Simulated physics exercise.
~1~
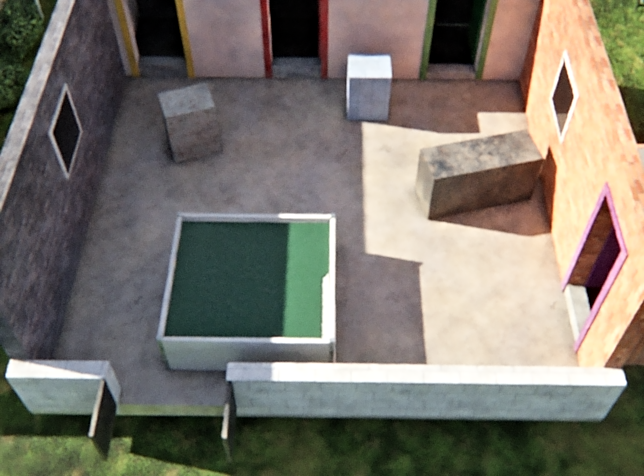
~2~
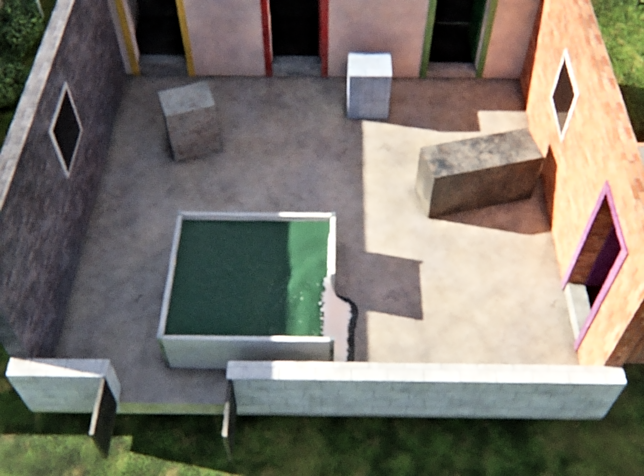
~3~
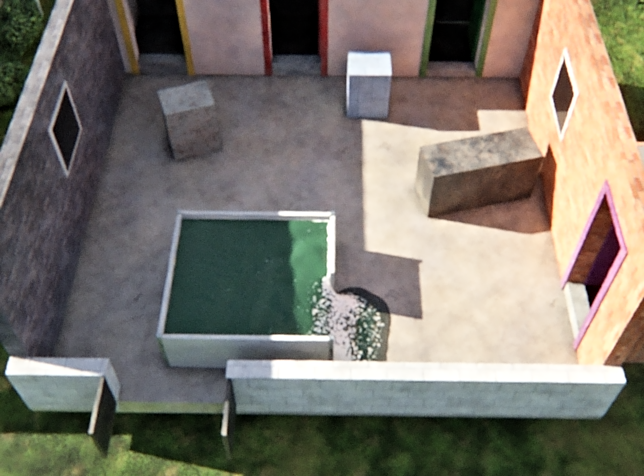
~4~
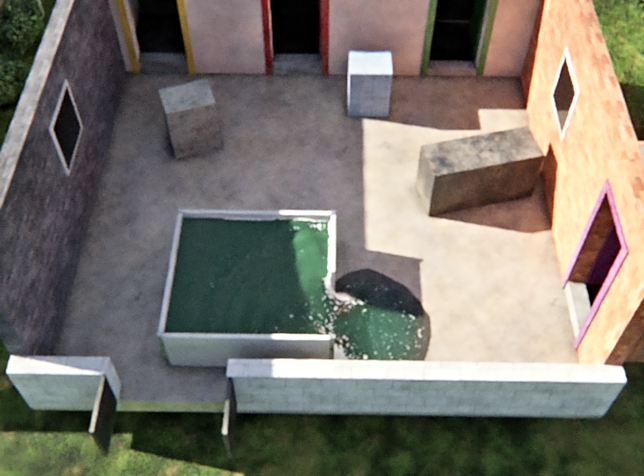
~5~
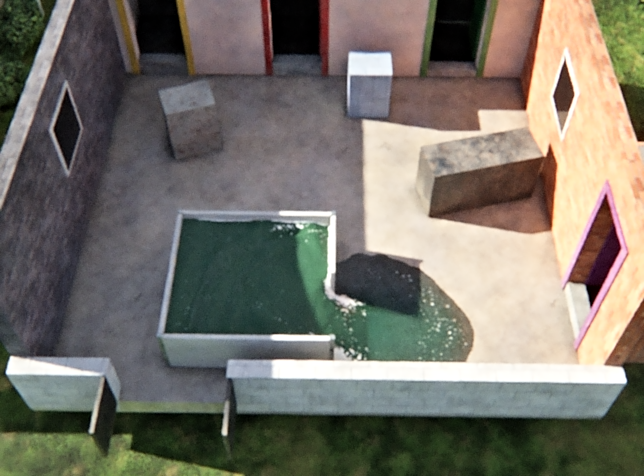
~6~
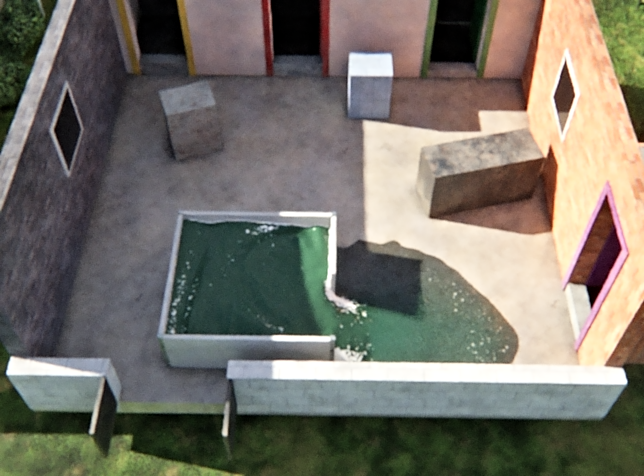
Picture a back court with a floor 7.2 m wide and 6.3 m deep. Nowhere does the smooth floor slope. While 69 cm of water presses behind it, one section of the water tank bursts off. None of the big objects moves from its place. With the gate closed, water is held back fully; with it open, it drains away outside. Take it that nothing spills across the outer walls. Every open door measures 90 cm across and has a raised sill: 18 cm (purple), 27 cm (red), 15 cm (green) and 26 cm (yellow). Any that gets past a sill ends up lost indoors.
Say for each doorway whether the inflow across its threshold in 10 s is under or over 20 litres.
Inflow in 10 s: Purple door, over; red door, under; green door, under; yellow door, under.
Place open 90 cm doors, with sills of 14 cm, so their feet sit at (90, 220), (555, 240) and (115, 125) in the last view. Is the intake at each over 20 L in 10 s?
So, in the order given, it's shy of the mark, then beyond the mark, then shy of the mark.
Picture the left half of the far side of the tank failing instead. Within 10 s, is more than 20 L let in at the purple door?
Then: Purple short of it.
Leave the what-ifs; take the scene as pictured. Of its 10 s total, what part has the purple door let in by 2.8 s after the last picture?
70 percent or so by then.
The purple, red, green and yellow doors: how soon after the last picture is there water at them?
So purple at 0.3 s, red at 4.5 s, green at 3.0 s, and yellow at 7.0 s.
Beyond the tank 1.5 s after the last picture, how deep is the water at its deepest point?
About 44 cm at most.
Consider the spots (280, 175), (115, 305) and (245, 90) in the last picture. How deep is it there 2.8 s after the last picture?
Close to 0, 0 and 0 centimetres.
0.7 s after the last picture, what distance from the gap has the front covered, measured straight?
Distance: Approx. 3.6 m.
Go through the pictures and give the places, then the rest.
In the first picture, still water, 69 cm deep, in the water tank at (252, 277).
In the second picture, water pours out at (330, 326) and has run 0.6 m, to a hidden place; typically 9 cm deep outside, 69 cm at the water tank's back.
In the third picture, the front is at (381, 308), 0.9 m from the gap at (329, 326); 0.9 m2 of floor is under water; 69 cm left at the back of the water tank.
In the fourth picture, the front is at (425, 322), 1.4 m from the gap at (330, 325); 2.0 m2 of floor is under water; 69 cm left at the back of the water tank.
In the fifth picture, water pours out at (330, 326) and has run 1.9 m, to (468, 335); typically 7 cm deep outside, 68 cm at the water tank's back.
In the sixth picture, the front is at (510, 351), 2.5 m from the gap at (330, 326); 4.5 m2 of floor is under water; 64 cm left at the back of the water tank.
Then, 0.7 s after the last picture water covers 20 % of the floor and is deepest (46 cm) near (574, 392); purple door 25 cm at the sill, 1 L in, red door not reached, green door not reached, yellow door not reached.
Then, 1.5 s after the last picture water covers 25 % of the floor and is deepest (44 cm) near (572, 380); purple door 36 cm at the sill, 37 L in, red door not reached, green door not reached, yellow door not reached.
Then, 2.8 s after the last picture water covers 30 % of the floor and is deepest (37 cm) near (539, 214); purple door 29 cm at the sill, 139 L in, red door not reached, green door not reached, yellow door not reached.
Then, 5.3 s after the last picture water covers 55 % of the floor and is deepest (26 cm) near (503, 205); purple door 22 cm at the sill, 186 L in, red door 4 cm at the sill, 0 L in, green door 9 cm at the sill, 0 L in, yellow door not reached.
Then, 9.3 s after the last picture water covers 90 % of the floor and is deepest (17 cm) near (483, 222); purple door 14 cm at the sill, 194 L in, red door 3 cm at the sill, 0 L in, green door 6 cm at the sill, 0 L in, yellow door 5 cm at the sill, 0 L in.
